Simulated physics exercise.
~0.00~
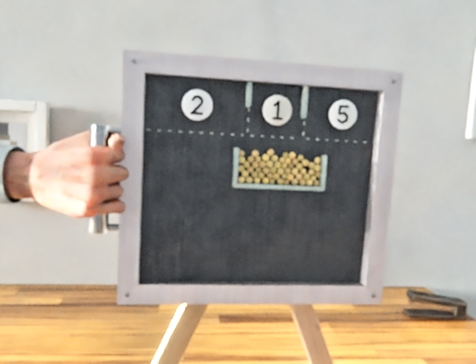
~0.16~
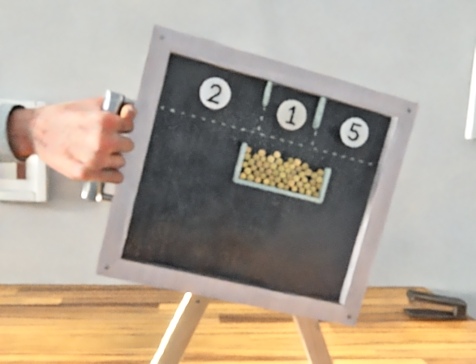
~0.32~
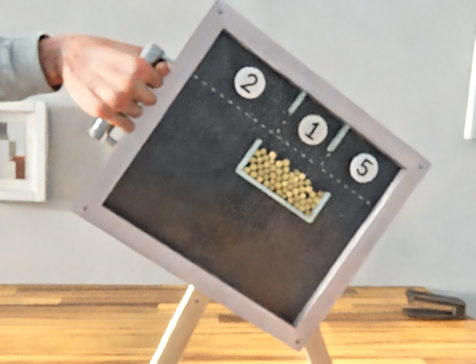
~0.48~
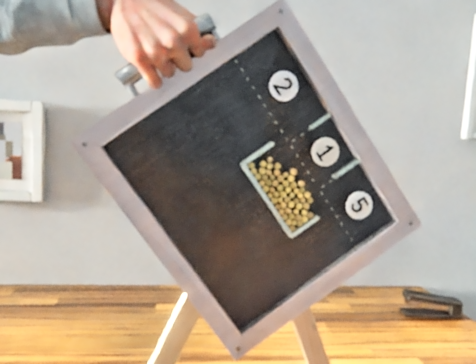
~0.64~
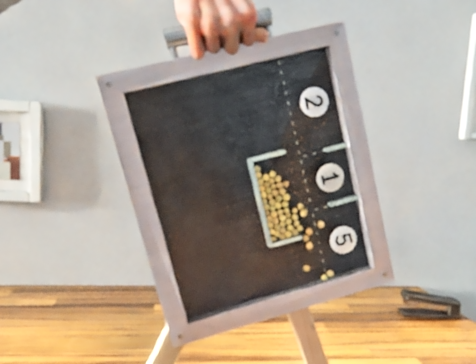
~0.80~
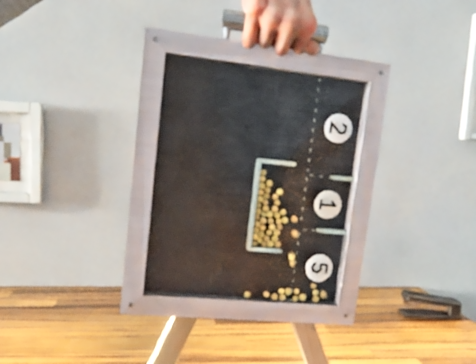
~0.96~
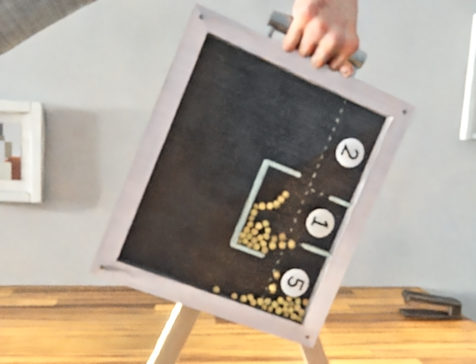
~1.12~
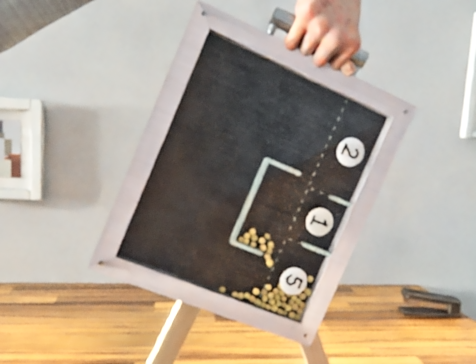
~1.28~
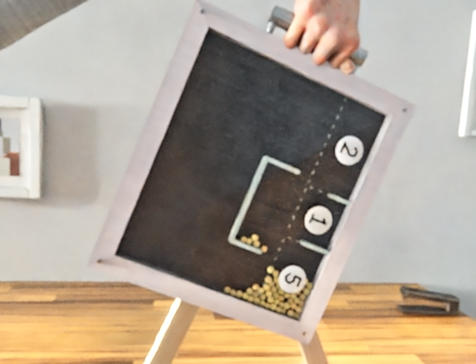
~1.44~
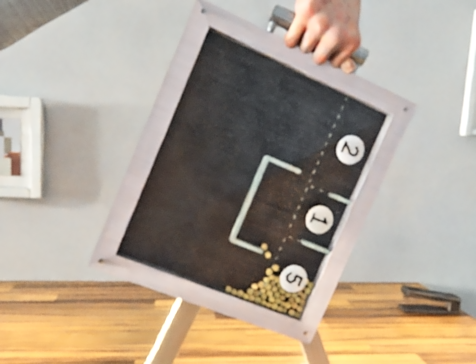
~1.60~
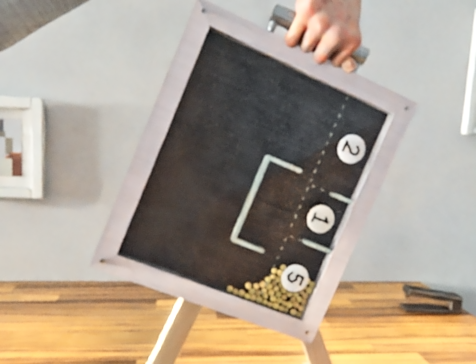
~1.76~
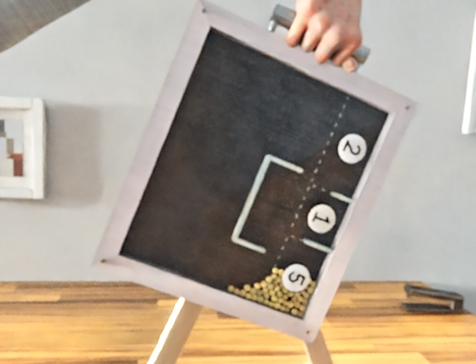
A hand turned a framed dark board clockwise past a quarter turn, and the small yellowish beans spilled from its central tray, a few at first, then all of them, ending piled in the bottom corner around the pocket marked five.
